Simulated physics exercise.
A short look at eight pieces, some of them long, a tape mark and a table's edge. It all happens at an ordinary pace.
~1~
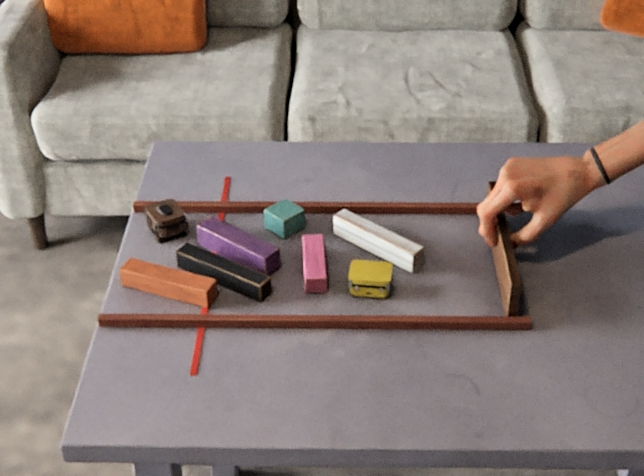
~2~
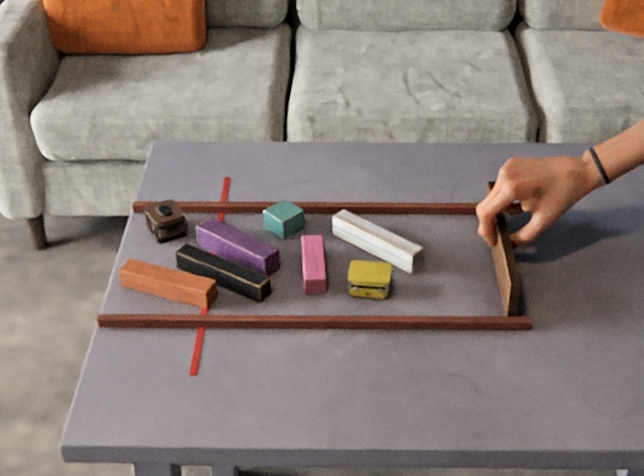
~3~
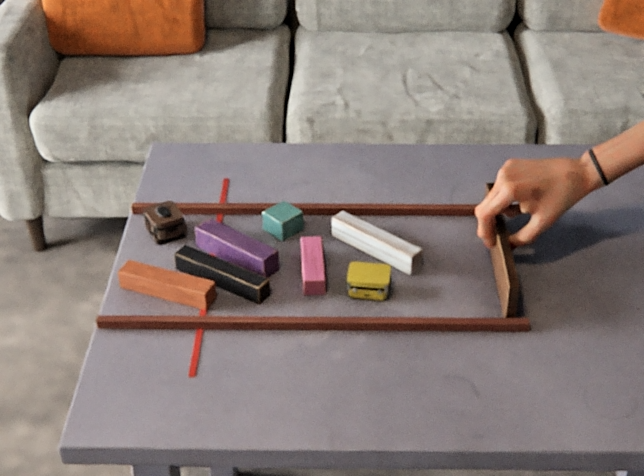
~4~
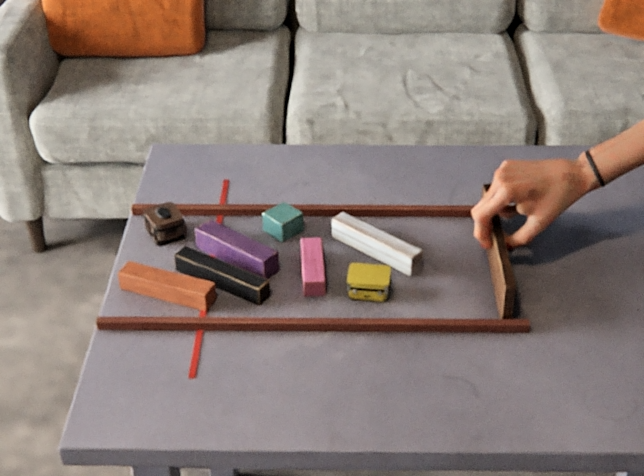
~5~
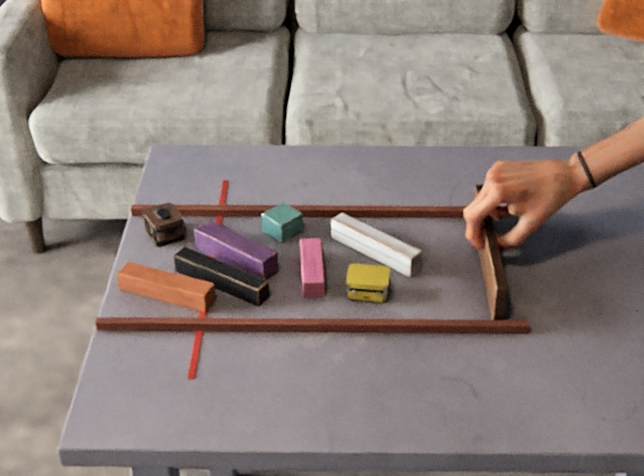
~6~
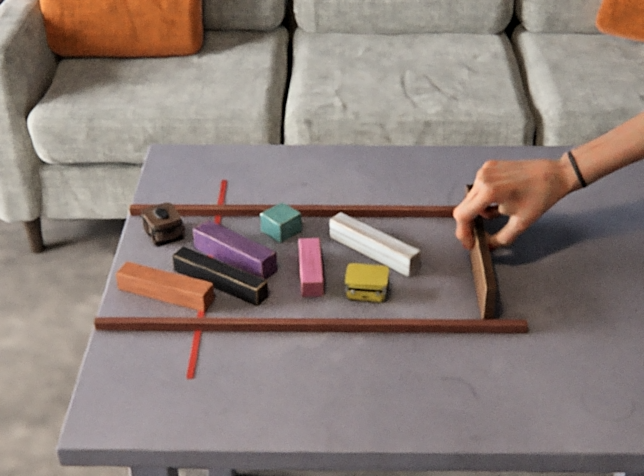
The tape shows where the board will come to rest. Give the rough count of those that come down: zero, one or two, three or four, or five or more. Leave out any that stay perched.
Here the number that fall off is one or two.
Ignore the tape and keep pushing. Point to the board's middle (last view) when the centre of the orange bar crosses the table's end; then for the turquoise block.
Its middle is around (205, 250) and around (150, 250).
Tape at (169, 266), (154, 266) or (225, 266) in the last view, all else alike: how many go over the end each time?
In that order 3, 4 and 1.
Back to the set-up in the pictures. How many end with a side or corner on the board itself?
In contact: 2.
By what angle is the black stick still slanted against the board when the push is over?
Some 50 degrees.
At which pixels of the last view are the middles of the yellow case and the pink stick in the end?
About (185, 283), and the other about (167, 261).
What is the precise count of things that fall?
The count is 1.
Soon after, none off yet; brown case at rest near (163, 224); orange bar at rest near (165, 286); black stick at rest near (220, 276).
After that, none off yet; brown case displaced a little near (152, 220); orange bar at rest near (163, 287); black stick displaced a little near (208, 281).
In the end, the number that fall off is one or two; gone, brown case.
